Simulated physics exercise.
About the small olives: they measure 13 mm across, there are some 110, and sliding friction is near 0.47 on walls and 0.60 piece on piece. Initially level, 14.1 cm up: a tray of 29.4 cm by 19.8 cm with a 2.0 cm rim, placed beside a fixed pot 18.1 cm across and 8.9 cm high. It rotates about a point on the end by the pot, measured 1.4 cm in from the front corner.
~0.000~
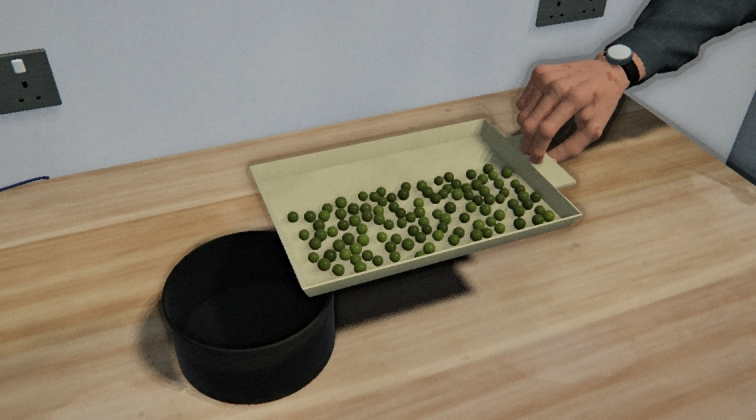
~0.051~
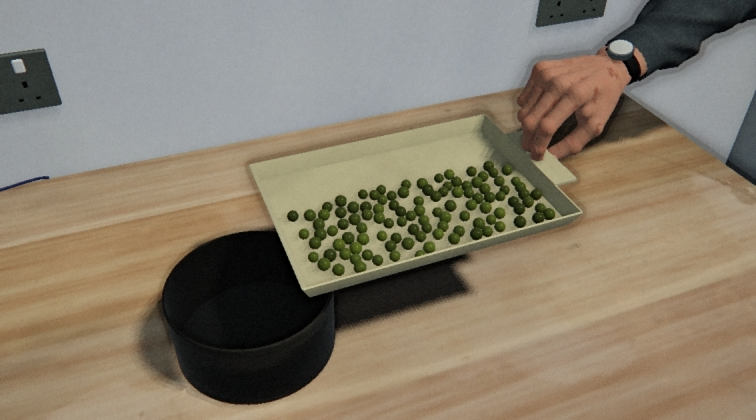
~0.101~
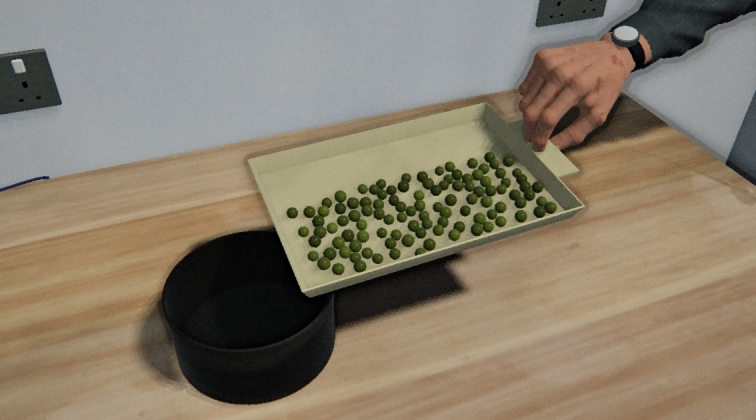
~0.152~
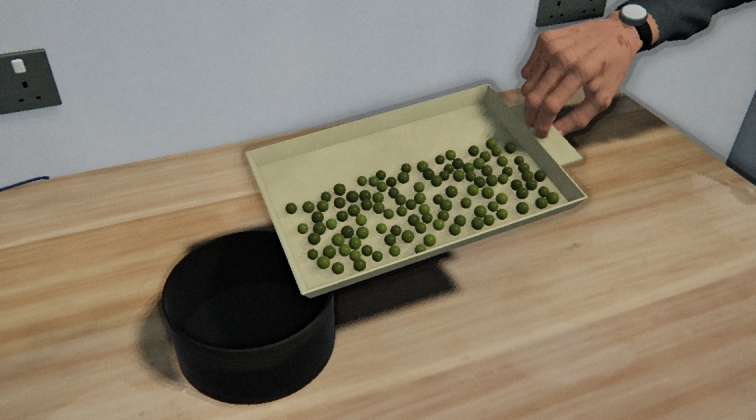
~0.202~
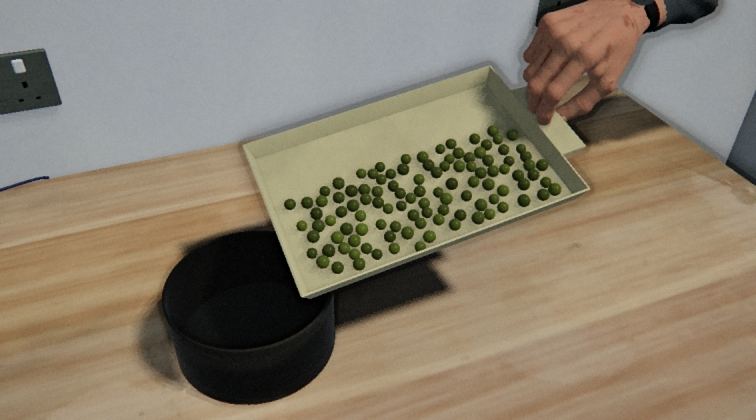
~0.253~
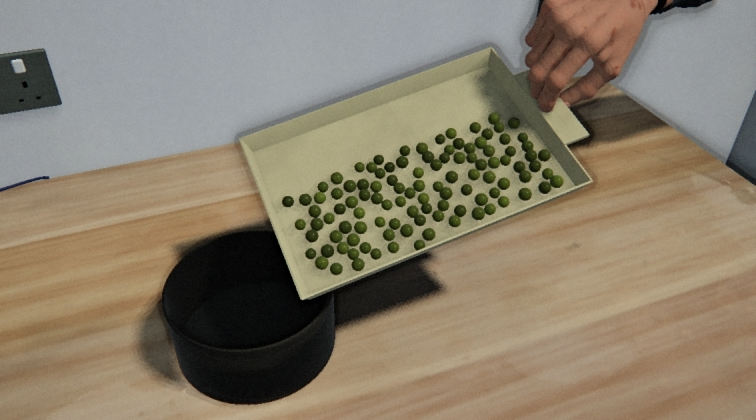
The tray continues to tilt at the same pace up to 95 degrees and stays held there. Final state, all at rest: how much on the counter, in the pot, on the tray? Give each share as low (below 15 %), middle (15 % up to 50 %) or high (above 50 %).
Counter - high, pot - low, tray - low.
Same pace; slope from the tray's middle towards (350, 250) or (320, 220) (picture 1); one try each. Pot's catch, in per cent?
Roughly 35 % for the first direction, roughly 80 % for the second.
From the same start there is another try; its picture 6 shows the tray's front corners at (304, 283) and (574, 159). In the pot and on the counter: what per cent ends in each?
Pot 80, counter 20.
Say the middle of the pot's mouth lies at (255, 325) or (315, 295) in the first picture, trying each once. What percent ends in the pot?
About 60 and 35 per cent.
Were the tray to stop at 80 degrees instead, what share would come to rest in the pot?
I'd say close to 0 percent.
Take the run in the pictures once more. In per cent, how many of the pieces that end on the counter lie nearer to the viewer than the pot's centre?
I'd put it at around 100 per cent.
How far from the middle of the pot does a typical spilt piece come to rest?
I'd say close to 18 centimetres.
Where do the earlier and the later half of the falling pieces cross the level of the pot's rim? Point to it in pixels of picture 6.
Near (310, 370) at first, near (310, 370) afterwards.
Then, at 0.63 s, tilt 56 degrees; the tray holds 100 %, the pot 0 %.
After 0.87 s, tilt 80 degrees; the tray holds 100 %, the pot 0 %.
Then, at 1.23 s, tilt 95 degrees; the tray holds 0 %, the pot 0 %.
By 2.0 s all is still; counter 100 %, pot 0 %, tray 0 %.
